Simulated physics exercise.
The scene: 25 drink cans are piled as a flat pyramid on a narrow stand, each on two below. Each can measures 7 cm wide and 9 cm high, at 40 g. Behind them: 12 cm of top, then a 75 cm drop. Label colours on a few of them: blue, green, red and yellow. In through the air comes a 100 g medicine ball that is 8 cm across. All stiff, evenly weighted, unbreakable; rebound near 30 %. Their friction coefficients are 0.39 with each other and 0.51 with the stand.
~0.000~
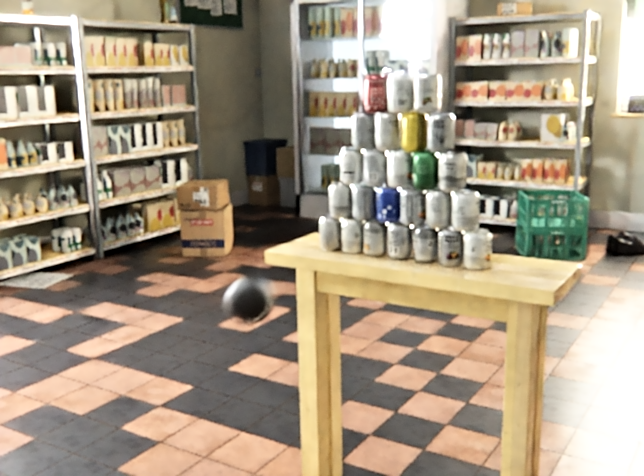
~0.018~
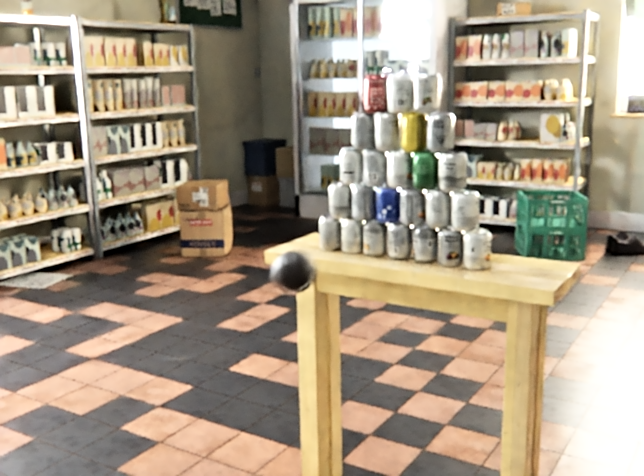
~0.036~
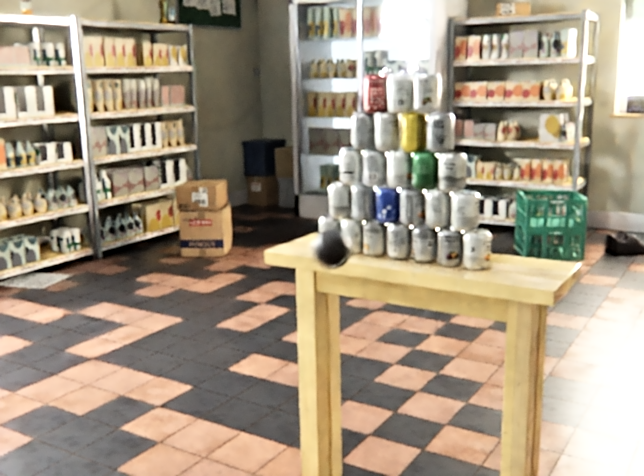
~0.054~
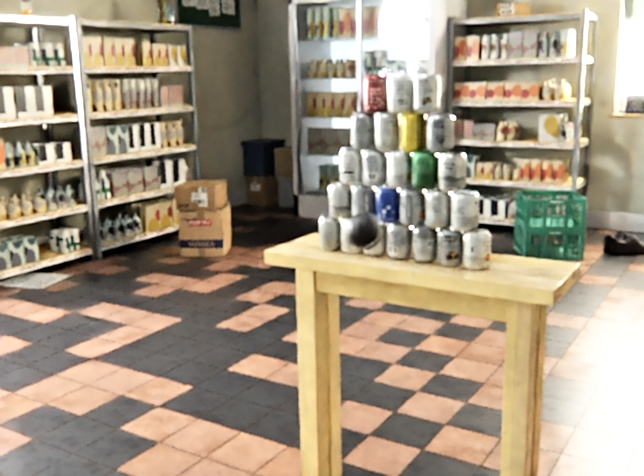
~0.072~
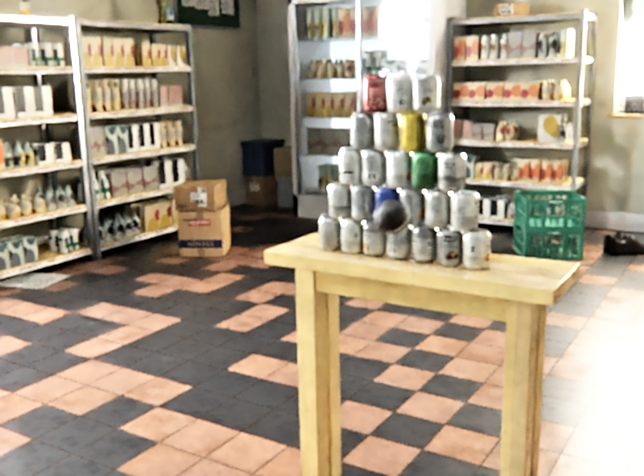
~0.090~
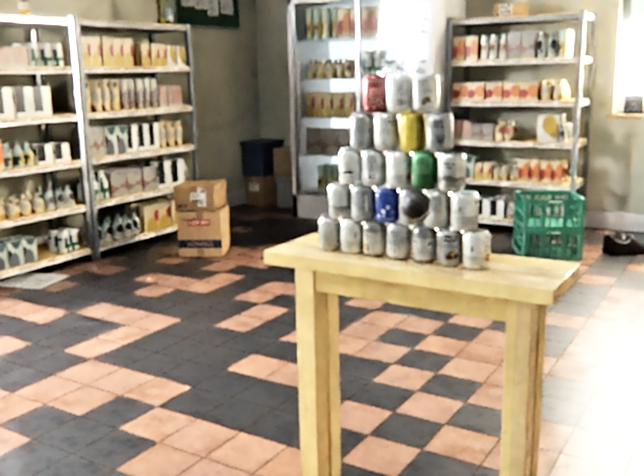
A pyramid of stacked cans stays still as a dark ball moves rightward in front of it.
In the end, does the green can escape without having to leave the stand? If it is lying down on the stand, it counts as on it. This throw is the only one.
No.
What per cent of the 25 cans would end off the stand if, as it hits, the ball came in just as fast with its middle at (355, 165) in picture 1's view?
It would then come to 20 per cent.
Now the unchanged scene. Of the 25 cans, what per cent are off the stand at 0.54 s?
By then 10 per cent.
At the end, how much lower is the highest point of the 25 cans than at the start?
By about 0 cm, start to end.
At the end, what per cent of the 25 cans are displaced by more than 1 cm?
Shifted share: 55 %.
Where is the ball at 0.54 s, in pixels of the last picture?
(534, 384) or so.
After 0.25 s, ball still moving; none of the 25 cans off the stand, 13 disturbed; green can on its side; yellow can leaning 49°.
After 0.54 s, ball still moving; 3 of the 25 cans off the stand; green can leaning 68°, 51 cm lower; yellow can on its side.
After 0.94 s, ball still moving; 8 of the 25 cans off the stand; green can upside down; yellow can leaning 37°, 1.02 m lower.
By the end (1.1 s), ball rolling away; 8 of the 25 cans off the stand; green can on its side; yellow can on its side; red can shifted 17 mm. As the last picture would show them, middles, green can near (479, 399), yellow can near (479, 399).
